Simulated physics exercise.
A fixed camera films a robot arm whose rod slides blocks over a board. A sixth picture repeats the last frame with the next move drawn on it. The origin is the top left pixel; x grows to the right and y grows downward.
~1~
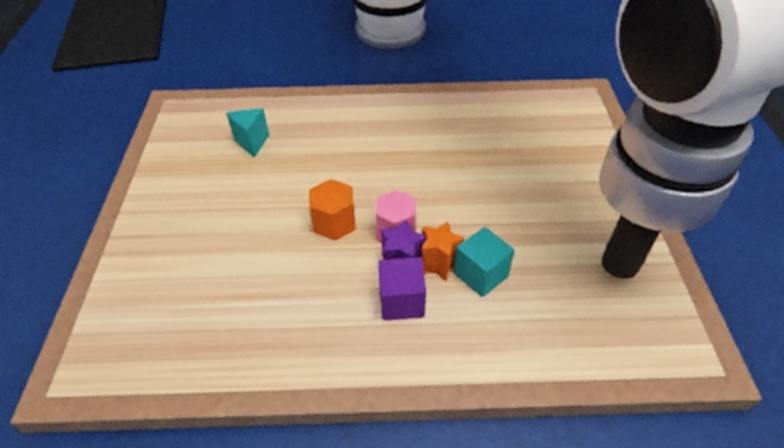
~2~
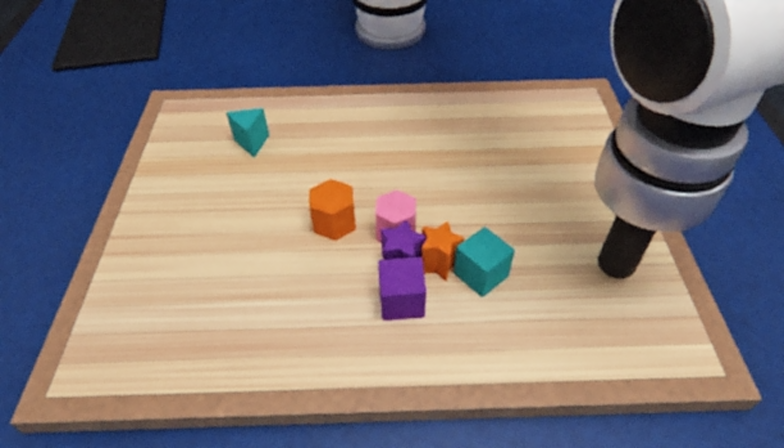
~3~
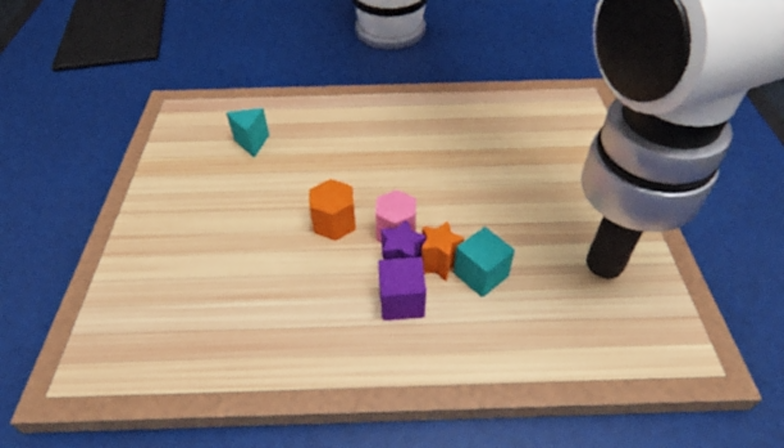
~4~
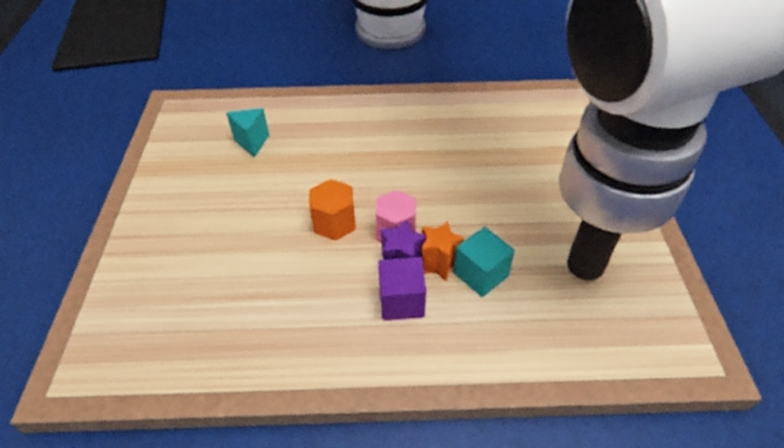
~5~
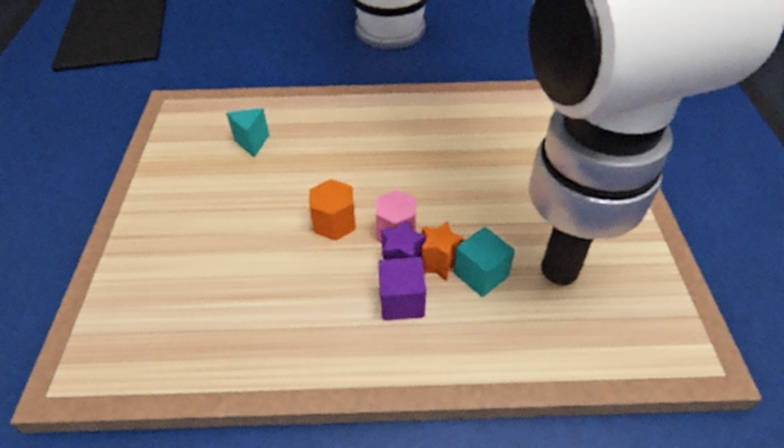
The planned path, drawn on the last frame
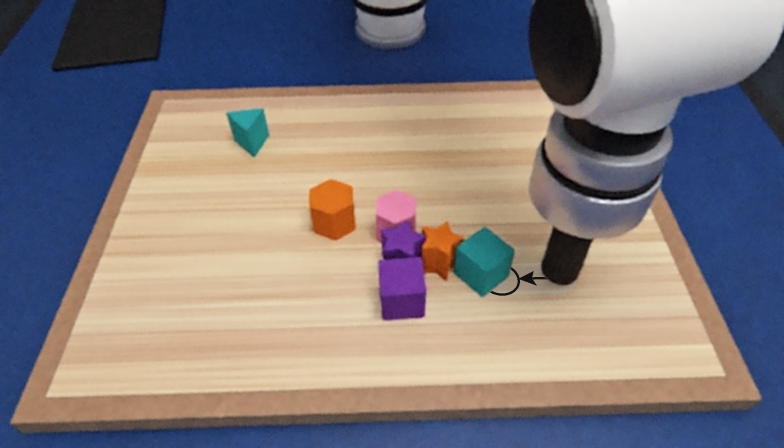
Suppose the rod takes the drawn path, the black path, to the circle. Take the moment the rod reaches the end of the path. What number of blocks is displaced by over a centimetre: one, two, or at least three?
By the end of the path, three or more blocks have moved more than about a centimetre.
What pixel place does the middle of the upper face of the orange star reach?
Roughly at (420, 233).
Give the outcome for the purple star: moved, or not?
Its place changes.
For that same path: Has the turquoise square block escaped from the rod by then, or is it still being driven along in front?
Still leading.
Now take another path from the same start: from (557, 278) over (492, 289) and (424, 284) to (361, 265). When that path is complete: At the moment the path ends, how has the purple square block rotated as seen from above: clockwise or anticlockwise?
Against the clock.
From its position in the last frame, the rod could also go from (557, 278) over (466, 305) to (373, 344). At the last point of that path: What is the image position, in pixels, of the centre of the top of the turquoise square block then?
The turquoise square block ends near (463, 243).
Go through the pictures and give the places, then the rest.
In the first picture, tip of the rod at (620, 265), middles of tops, pink hexagon at (396, 206), purple star at (402, 238), orange star at (441, 237), turquoise square block at (486, 248).
In the second picture, rod at (616, 265), nothing pushed.
In the third picture, rod at (604, 265), nothing pushed.
In the fourth picture, rod at (585, 266), nothing pushed.
In the fifth picture, rod at (560, 271), pink hexagon at (396, 206), purple star at (402, 238), orange star at (441, 237), turquoise square block at (486, 248).
The line goes from (557, 278) to (500, 279).
What follows on the original path. Halfway along, rod at (529, 272); nothing pushed yet.
At the end, rod at (502, 272); pink hexagon at (392, 203), turned 15° clockwise; purple star at (384, 238), turned 15° anticlockwise; orange star at (420, 233); turquoise square block at (457, 248).
